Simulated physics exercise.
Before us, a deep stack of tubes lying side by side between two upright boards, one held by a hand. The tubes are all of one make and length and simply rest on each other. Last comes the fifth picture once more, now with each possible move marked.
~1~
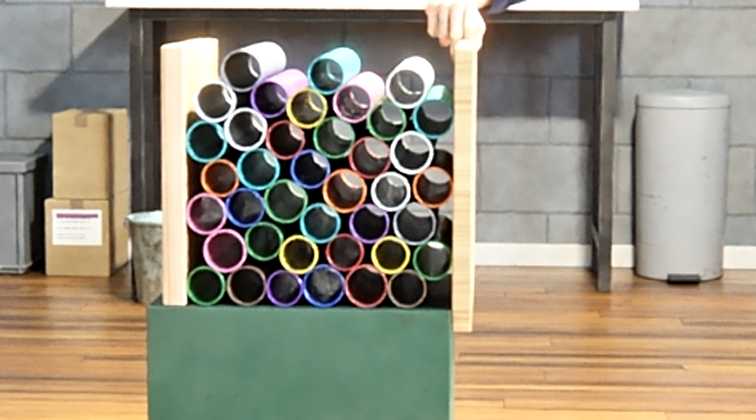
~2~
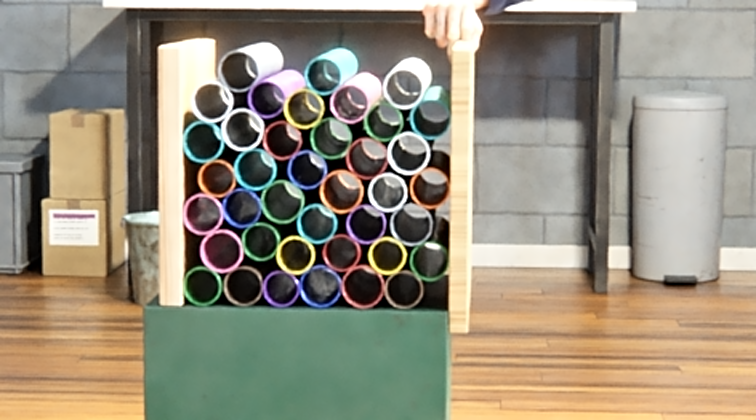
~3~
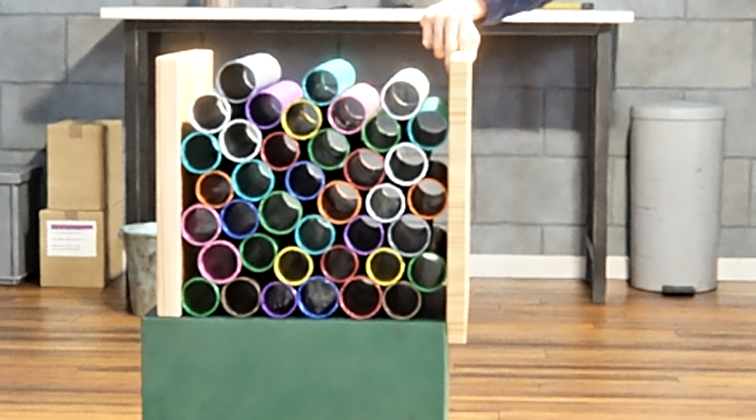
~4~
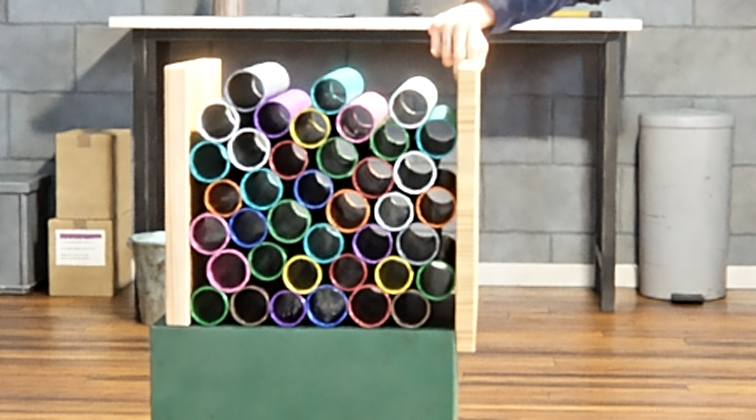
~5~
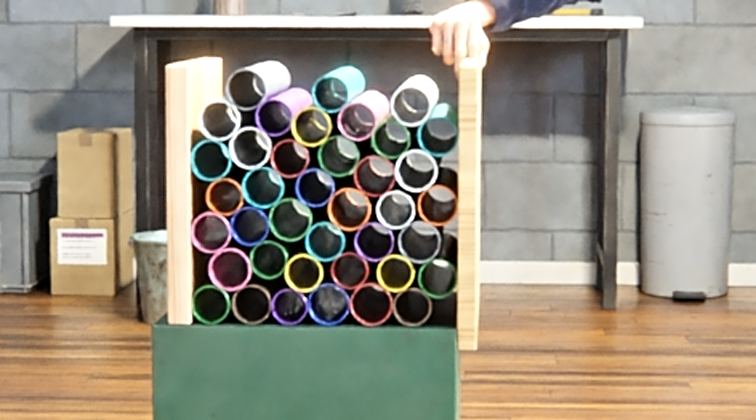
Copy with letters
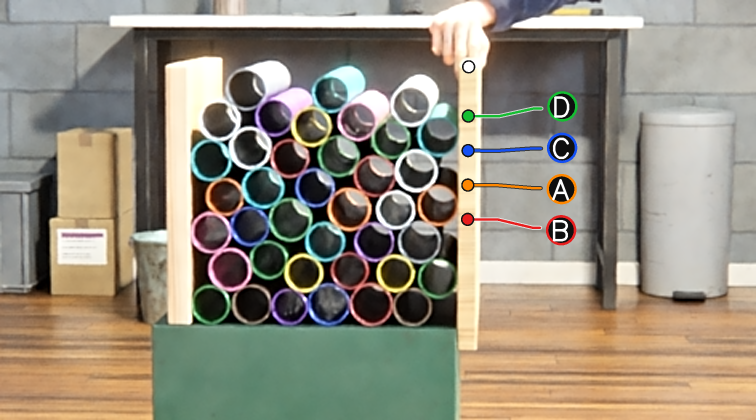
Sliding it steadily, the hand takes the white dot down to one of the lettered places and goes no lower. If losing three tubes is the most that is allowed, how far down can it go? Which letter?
B is the limit.
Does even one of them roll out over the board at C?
No, at C.
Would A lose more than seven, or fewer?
At A, fewer than seven.
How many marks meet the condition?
Four of them.
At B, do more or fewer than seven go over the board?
At B, fewer than seven.
On the marked copy, A at (468, 185); B at (468, 220); C at (468, 150); D at (468, 116); the white dot at (469, 67).
With B. Early on, top of the board (458, 135).
Further on, top of the board (458, 213).
At the end, top of the board (458, 219), two out over the board.
As for the rest, A two out over the board; C none out over the board; D none out over the board.
